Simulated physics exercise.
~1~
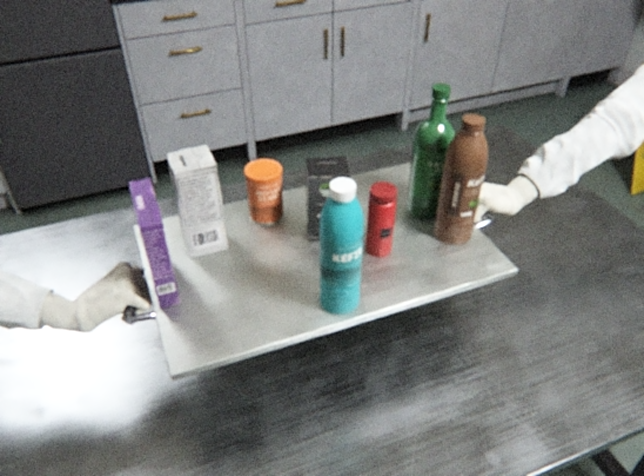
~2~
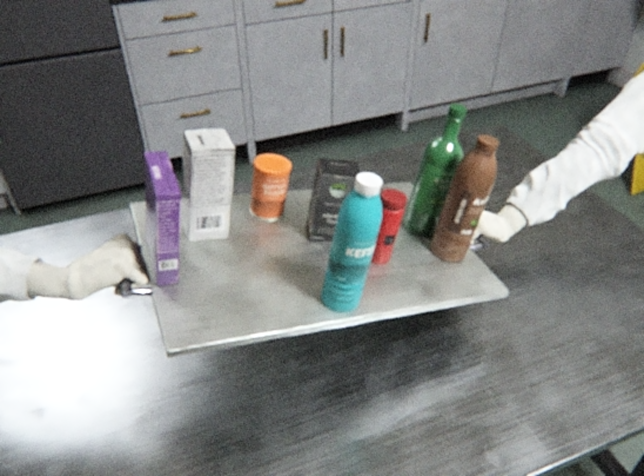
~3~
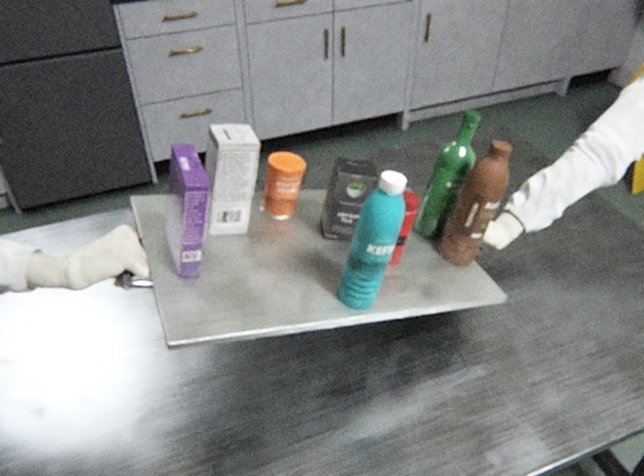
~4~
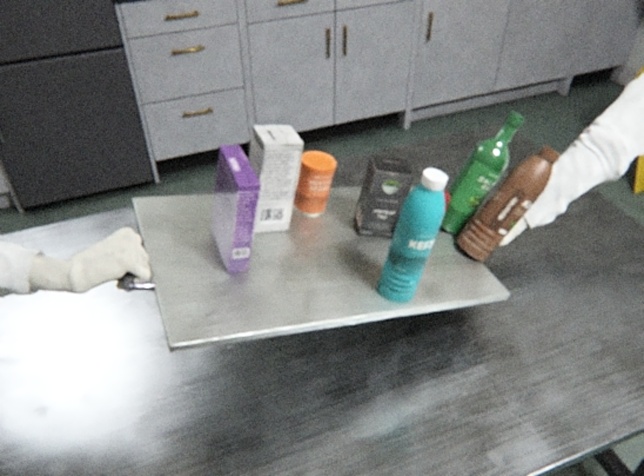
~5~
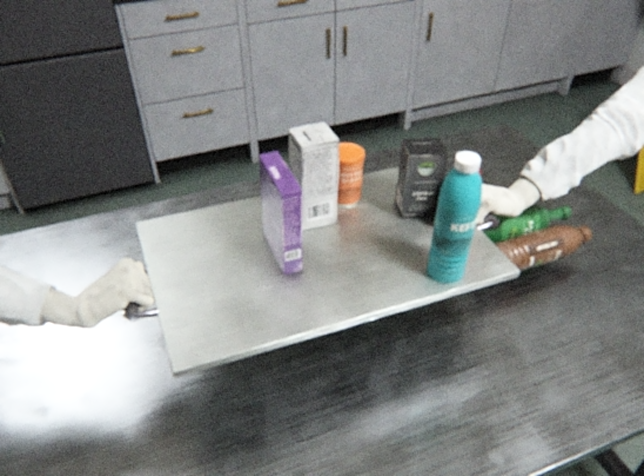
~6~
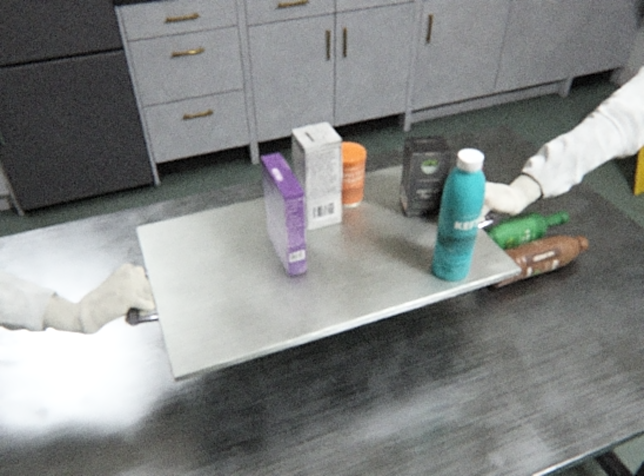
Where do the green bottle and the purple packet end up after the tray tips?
The green bottle goes over the right edge and ends up lying on its side on the table. The purple packet slides to the right but stays upright on the tray.
